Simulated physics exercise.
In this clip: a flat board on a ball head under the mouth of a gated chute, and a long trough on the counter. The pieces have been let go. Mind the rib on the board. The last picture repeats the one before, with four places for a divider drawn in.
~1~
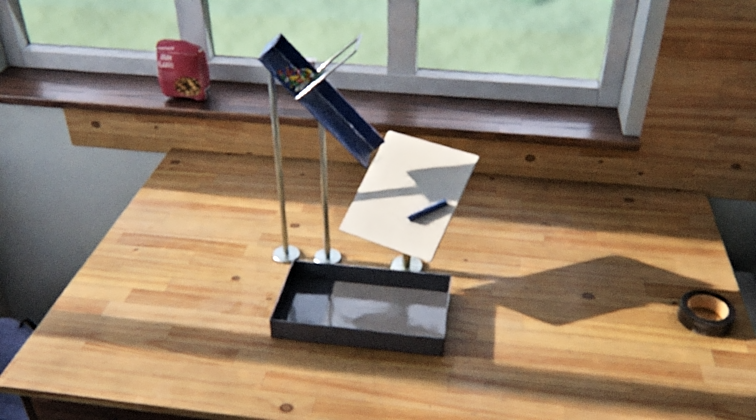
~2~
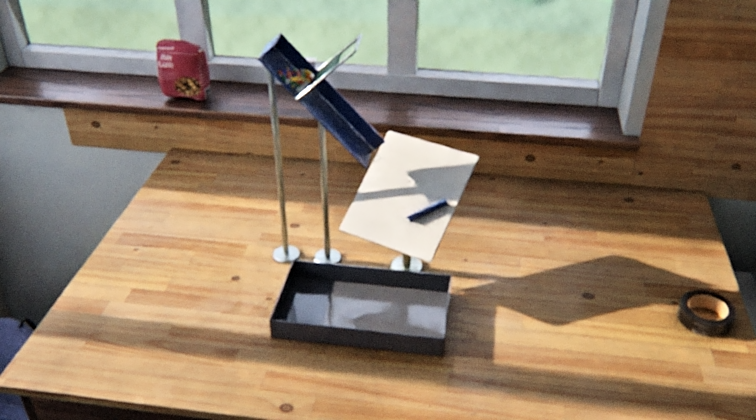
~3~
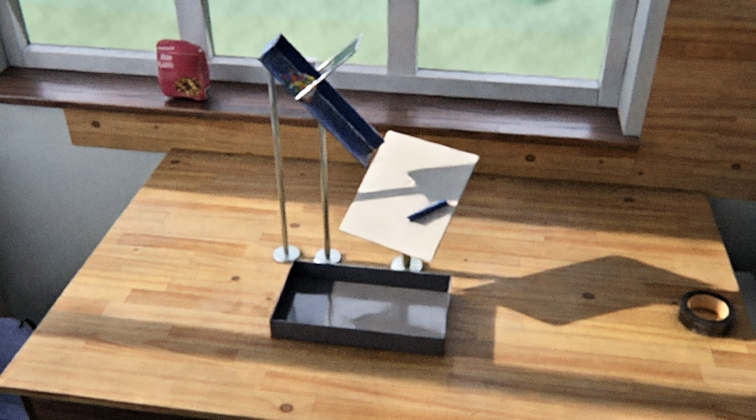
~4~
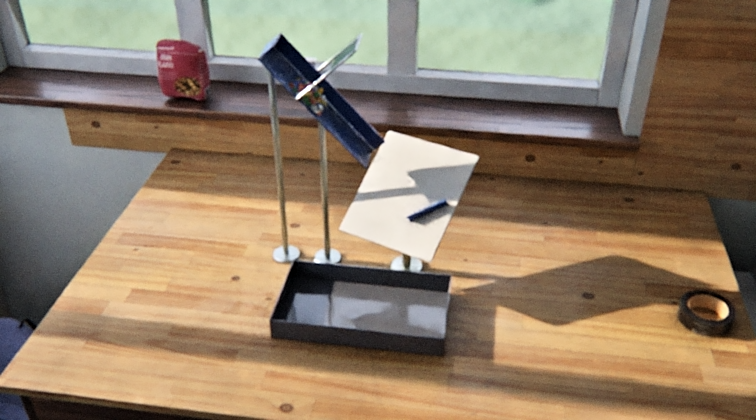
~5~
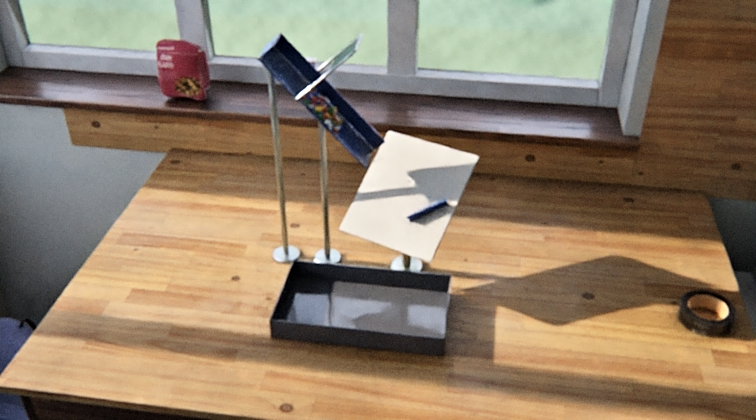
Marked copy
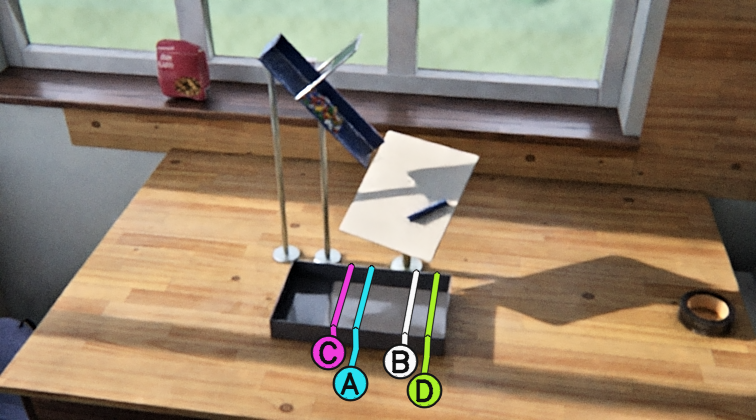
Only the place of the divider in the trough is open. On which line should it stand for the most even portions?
The answer is line A.
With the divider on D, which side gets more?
Left.
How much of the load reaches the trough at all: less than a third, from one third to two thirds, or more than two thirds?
More than two thirds.
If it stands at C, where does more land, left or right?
Right.
On the marked copy, line A crosses the front rim at (355, 329); line B crosses the front rim at (404, 334); line C crosses the front rim at (333, 326); line D crosses the front rim at (427, 336).
If A is chosen, of what is caught, roughly a third on the left of the divider, roughly two thirds on the right.
If B is chosen, of what is caught, almost all on the left of the divider, just a few on the right.
If C is chosen, of what is caught, about a tenth on the left of the divider, almost all on the right.
If D is chosen, of what is caught, every piece on the left of the divider, not one piece on the right.
